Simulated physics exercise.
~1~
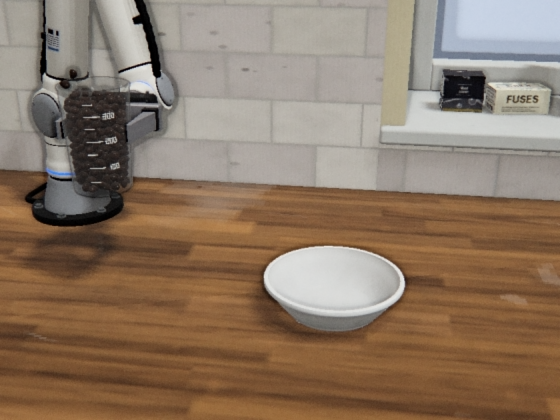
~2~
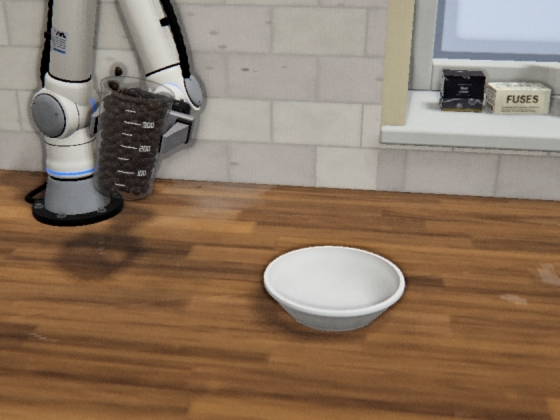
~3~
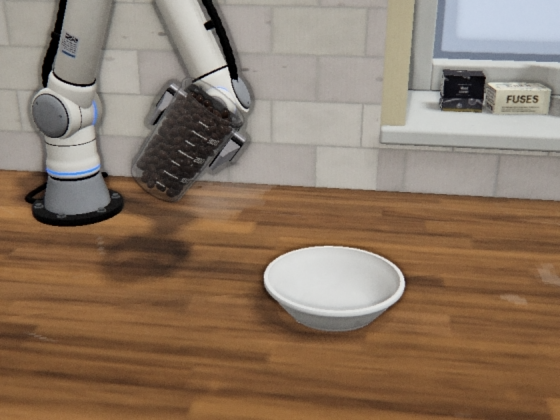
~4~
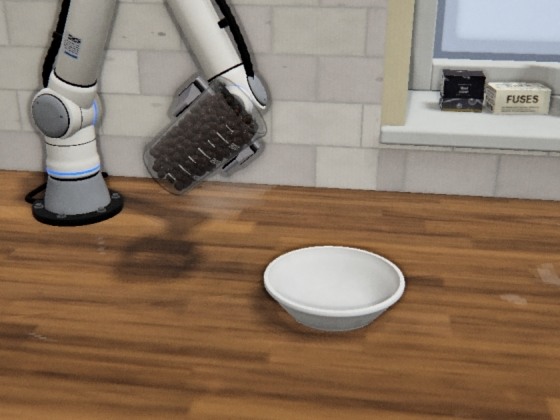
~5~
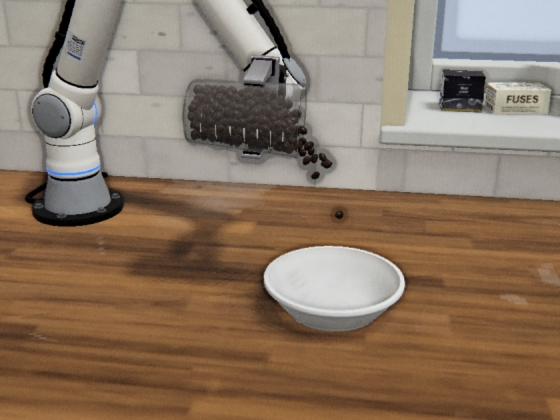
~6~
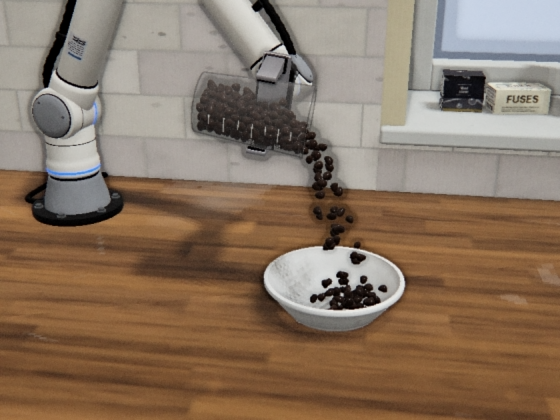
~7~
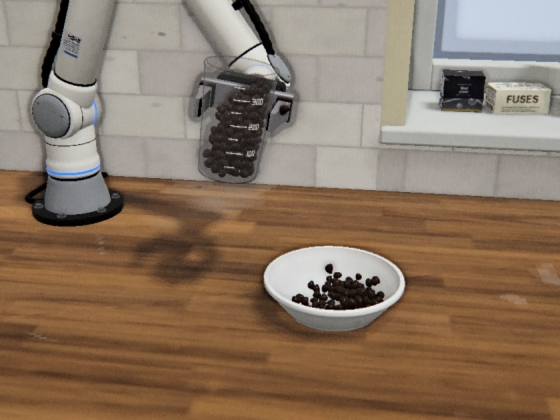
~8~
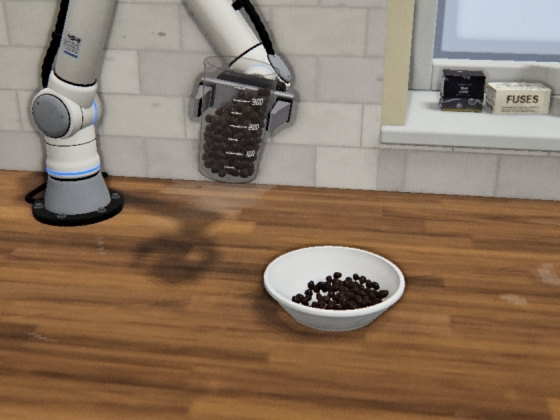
On a wooden countertop, a robot arm tilting a clear cup, pouring some dark beans into a white bowl, then righting it still partly full.
